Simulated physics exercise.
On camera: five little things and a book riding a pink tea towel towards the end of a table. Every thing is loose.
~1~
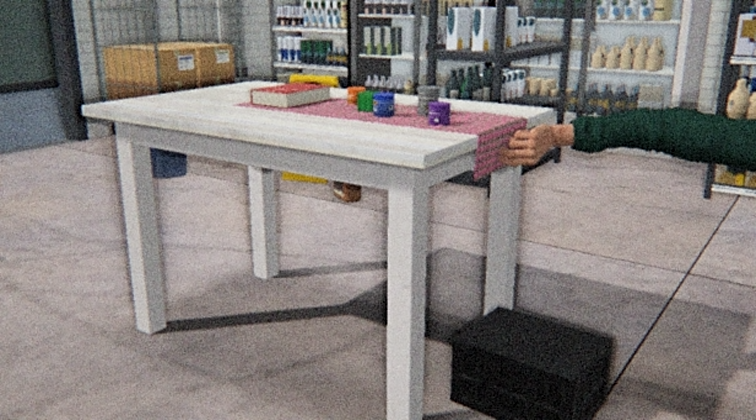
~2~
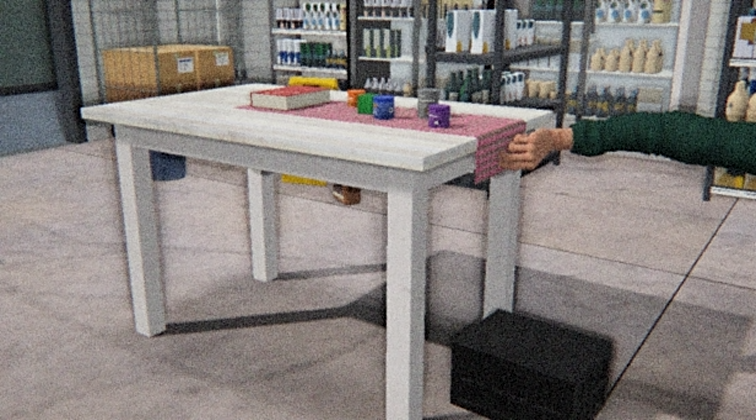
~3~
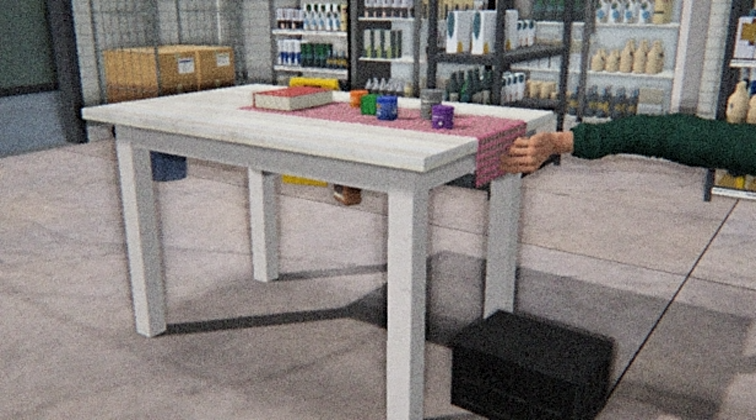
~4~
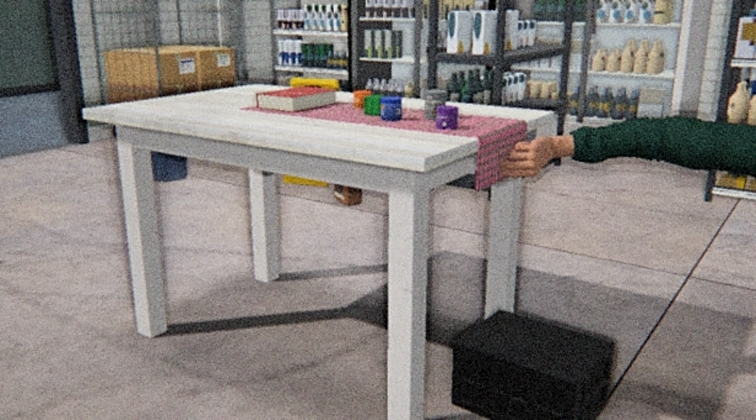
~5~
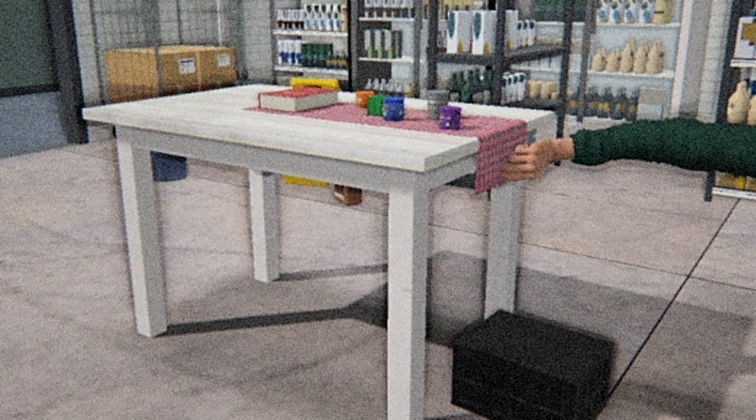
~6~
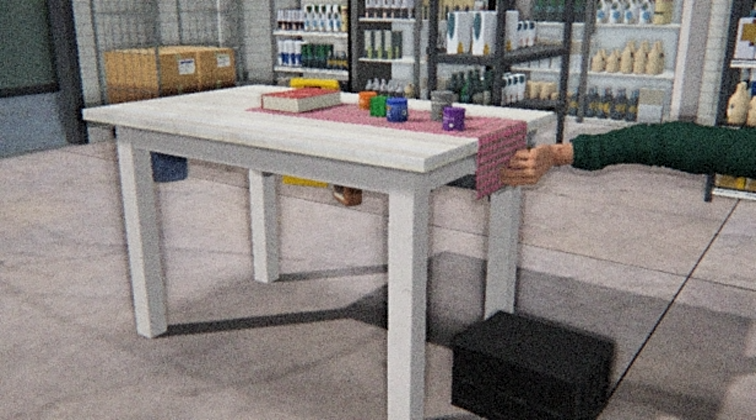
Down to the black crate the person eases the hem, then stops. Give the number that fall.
The drop will claim four items.
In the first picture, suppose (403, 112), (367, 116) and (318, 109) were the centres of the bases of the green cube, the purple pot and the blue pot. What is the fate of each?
For the green cube it's falling, for the purple pot it's falling, for the blue pot it's staying.
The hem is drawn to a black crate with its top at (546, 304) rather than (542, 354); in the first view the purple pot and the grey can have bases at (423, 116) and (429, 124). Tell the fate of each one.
Result: Purple pot gone, grey can gone.
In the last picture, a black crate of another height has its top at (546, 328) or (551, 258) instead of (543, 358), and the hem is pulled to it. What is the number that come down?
Over the edge: 3, then 1.
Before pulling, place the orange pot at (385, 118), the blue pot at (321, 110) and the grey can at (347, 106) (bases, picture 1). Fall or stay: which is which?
The orange pot is off the top, the blue pot is still on top and the grey can is still on top.
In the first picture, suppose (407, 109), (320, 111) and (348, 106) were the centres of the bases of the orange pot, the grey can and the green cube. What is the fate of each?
Here's how it goes: The orange pot ends up down, the grey can makes it through, and the green cube makes it through.
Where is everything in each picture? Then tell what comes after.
The first picture shows hem (475, 181); purple pot (440, 103); grey can (429, 87); blue pot (384, 94); green cube (369, 92); orange pot (356, 88); top of the crate (542, 354).
The second picture shows hem (476, 184); purple pot (440, 106).
The third picture shows hem (477, 188); grey can (432, 91).
The fourth picture shows hem (476, 192); blue pot (391, 98); top of the crate (543, 358).
The fifth picture shows hem (474, 195); green cube (378, 96).
The sixth picture shows hem (477, 201); purple pot (455, 108); grey can (442, 92); blue pot (397, 99); green cube (382, 97); orange pot (368, 93).
Early on, hem near (501, 236); purple pot gone.
Midway, hem near (500, 288); purple pot and grey can gone.
Near the end, hem on the crate; purple pot, grey can, blue pot and green cube gone.
Finally, hem on the crate; purple pot, grey can, blue pot and green cube gone. It carries off four.
